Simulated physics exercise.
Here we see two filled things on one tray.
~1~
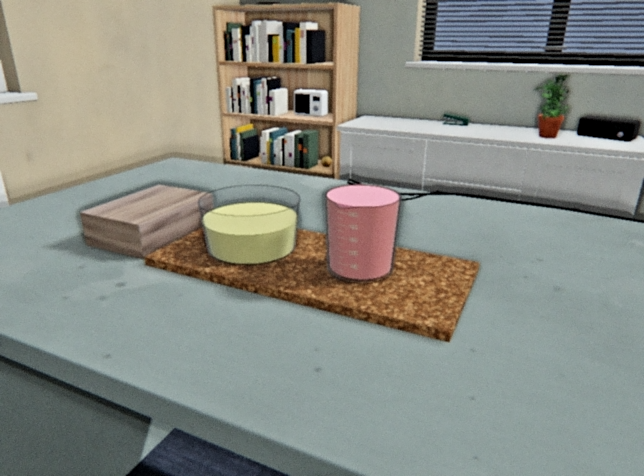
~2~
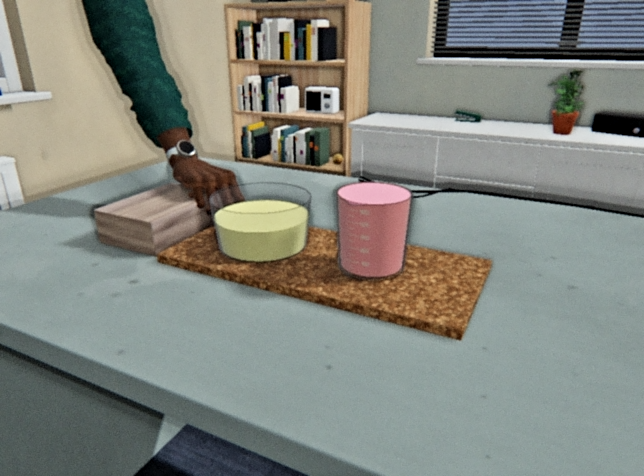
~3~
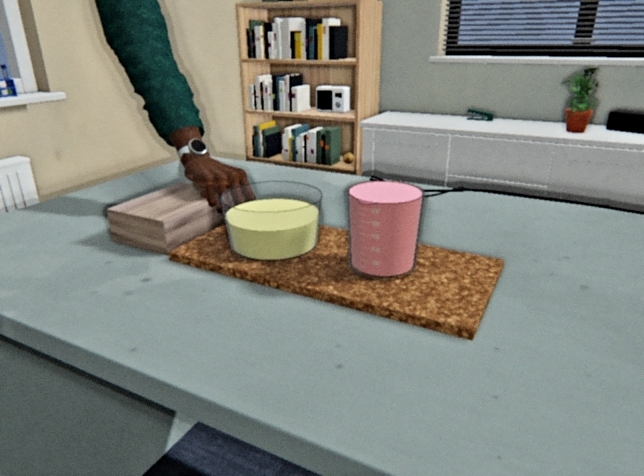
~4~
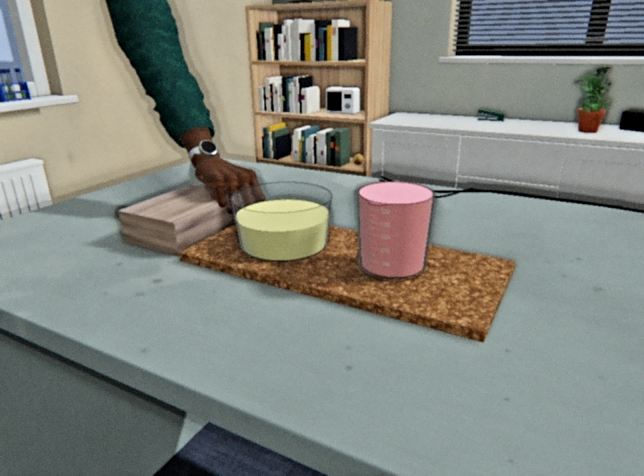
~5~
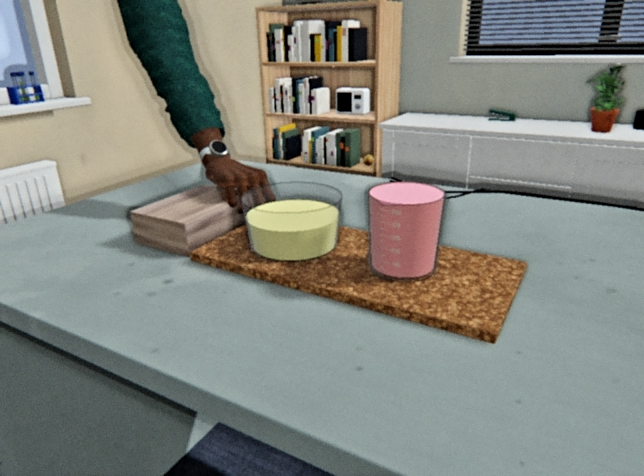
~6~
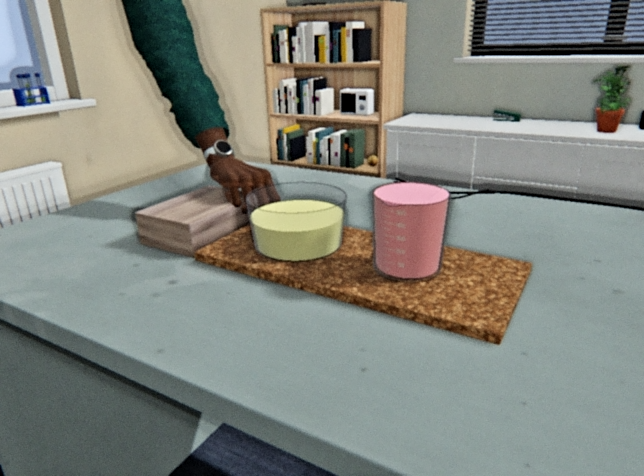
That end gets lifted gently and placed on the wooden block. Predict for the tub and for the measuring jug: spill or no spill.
On the left the tub: No spill; on the right the measuring jug: Spill.
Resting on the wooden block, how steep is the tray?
8 degrees, give or take.
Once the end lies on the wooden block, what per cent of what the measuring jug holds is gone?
Close to 6 %.
Shortly, the tray slopes by about 4°; tub, none is lost; measuring jug, it has lost some.
Then, the tray slopes by about 9°; tub, none is lost; measuring jug, it has lost some.
At the finish, the tray slopes by about 8°, resting on the wooden block; tub, none is lost; measuring jug, it has lost some.
